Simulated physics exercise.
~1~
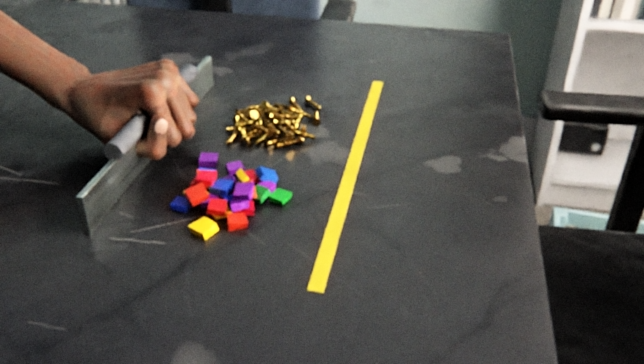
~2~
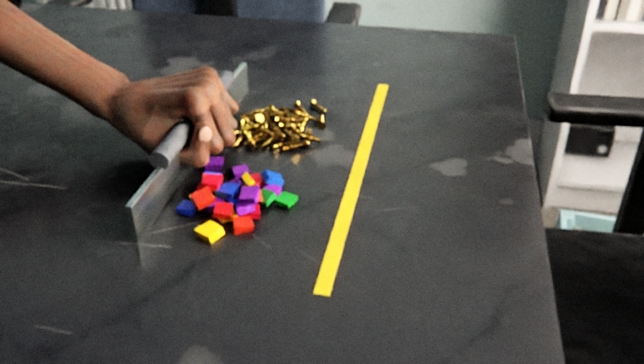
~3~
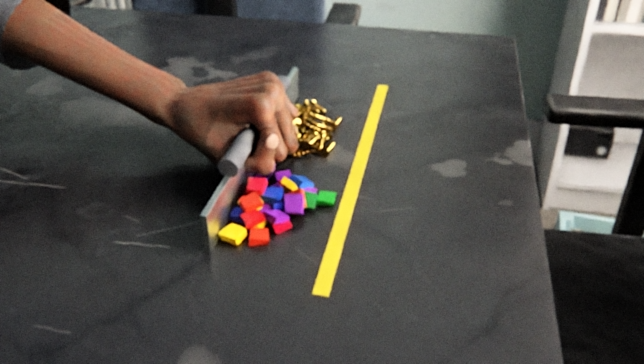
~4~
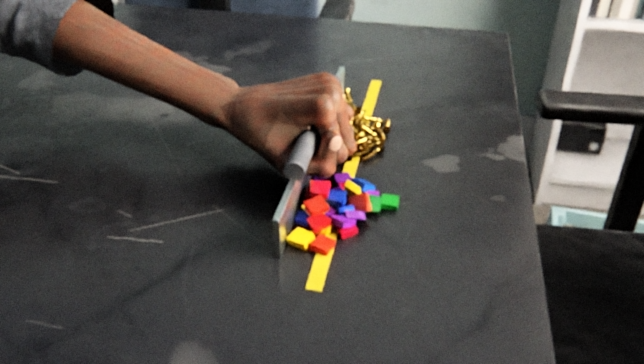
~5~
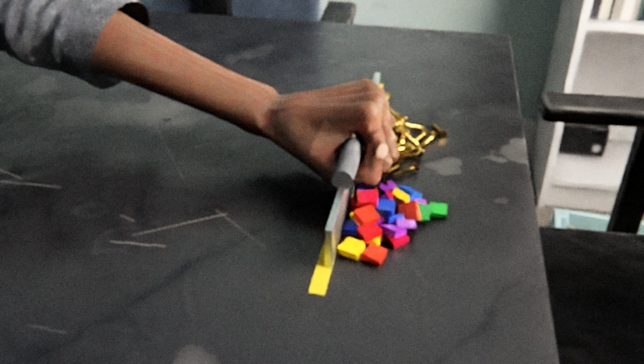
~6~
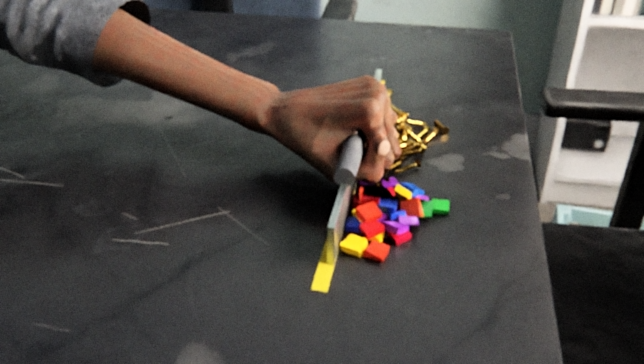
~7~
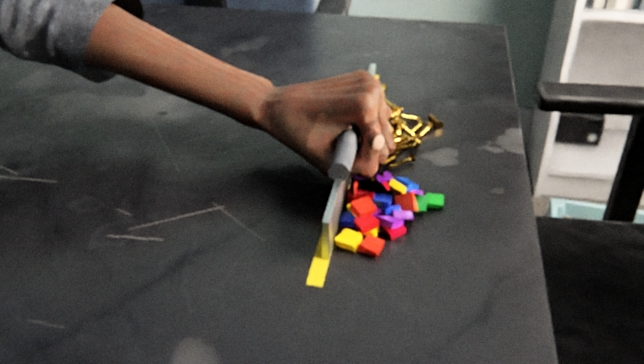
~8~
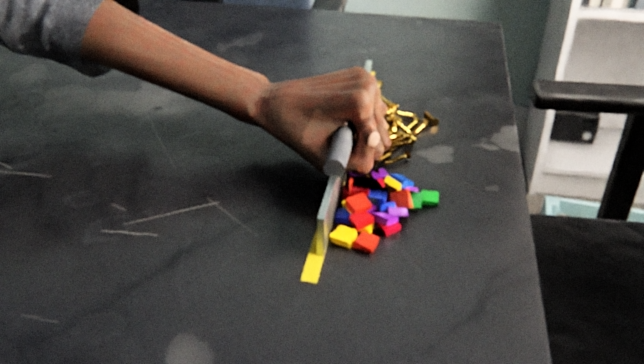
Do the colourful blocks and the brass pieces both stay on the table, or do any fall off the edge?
Both piles stay on the table. The scraper stops at the yellow tape with the blocks and brass pieces resting just past it.
A hand pushes colourful blocks and brass pieces right with a scraper, stopping at yellow tape.
